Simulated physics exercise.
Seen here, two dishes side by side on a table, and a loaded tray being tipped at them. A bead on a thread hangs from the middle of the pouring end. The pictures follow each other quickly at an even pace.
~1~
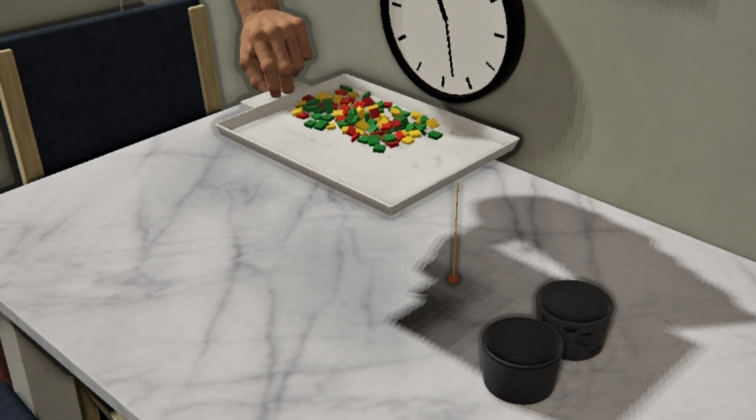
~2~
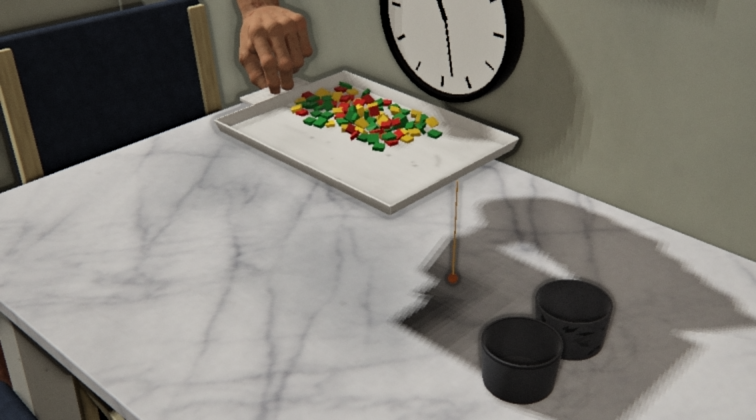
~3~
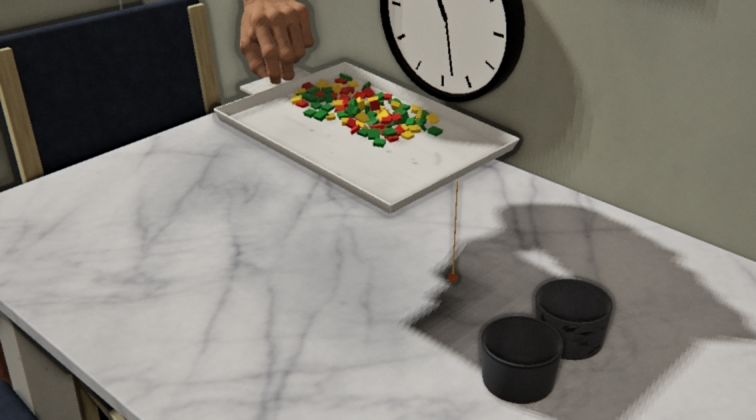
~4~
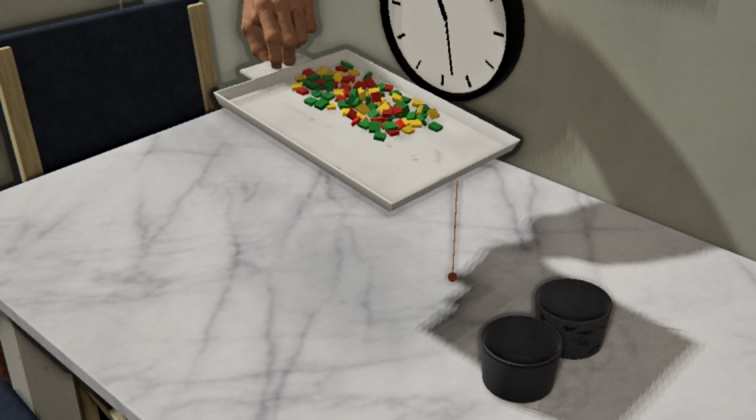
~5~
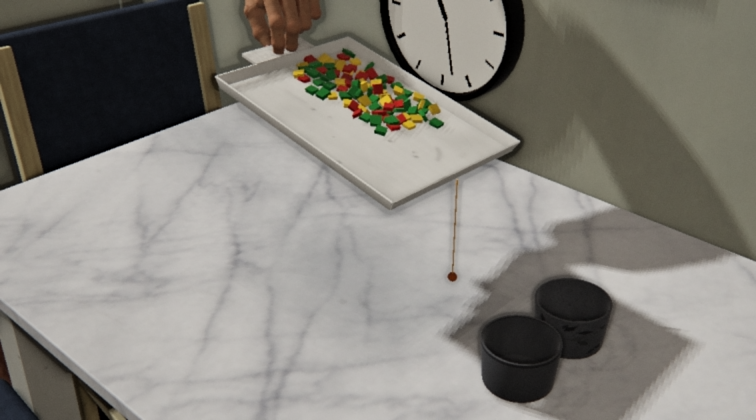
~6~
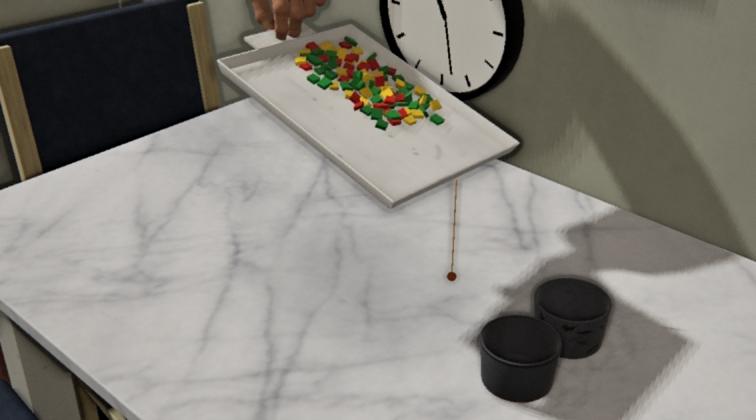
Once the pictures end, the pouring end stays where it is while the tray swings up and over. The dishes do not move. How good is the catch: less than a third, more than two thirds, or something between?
Caught overall: Under a third.
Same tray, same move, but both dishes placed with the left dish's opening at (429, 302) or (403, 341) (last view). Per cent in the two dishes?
About 30 and 10 per cent.
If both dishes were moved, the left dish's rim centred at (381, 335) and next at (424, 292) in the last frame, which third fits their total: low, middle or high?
In turn: Below one third; under a third.
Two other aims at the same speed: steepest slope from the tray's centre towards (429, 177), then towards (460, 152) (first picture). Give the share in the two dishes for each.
In turn 10 and 0 in a hundred.
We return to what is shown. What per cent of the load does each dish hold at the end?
About: Left dish 0, right dish 10 per cent.
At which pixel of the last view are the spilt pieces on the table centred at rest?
At about (522, 315).
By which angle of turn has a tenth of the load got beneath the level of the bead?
At about 65°.
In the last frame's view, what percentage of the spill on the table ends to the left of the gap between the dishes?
Near 80 %.
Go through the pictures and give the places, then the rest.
Corners of the pouring end (391, 203) and (513, 138), level; middle of the load (361, 114), mosaic tiles; left dish (554, 376); right dish (605, 333); bead on its thread (454, 279), in the first frame.
Corners of the pouring end (390, 203) and (513, 138), level; middle of the load (361, 112), in the second frame.
Corners of the pouring end (391, 201) and (513, 138), tipped barely, lowest at the right corner; middle of the load (361, 106), in the third frame.
Corners of the pouring end (391, 200) and (514, 139), tipped a little, lowest at the right corner; middle of the load (362, 96), in the fourth frame.
Corners of the pouring end (392, 199) and (514, 140), tipped a little, lowest at the right corner; middle of the load (364, 87), in the fifth frame.
Corners of the pouring end (393, 198) and (514, 142), tipped clearly, lowest at the right corner; middle of the load (366, 79); left dish (552, 374); right dish (603, 331), in the sixth frame.
Just after the last frame, tray tipped steeply; roughly two thirds on the tray; just a few in the right dish; roughly a quarter in the air.
A moment on, tray tipped past a quarter turn; roughly a quarter on the tray; just a few in the left dish; about a tenth in the right dish; roughly two thirds outside both.
Further on, tray tipped past a quarter turn; just a few in the left dish; about a tenth in the right dish; almost all outside both.
When it is over, tray tipped past a quarter turn; just a few in the left dish; about a tenth in the right dish; almost all outside both.
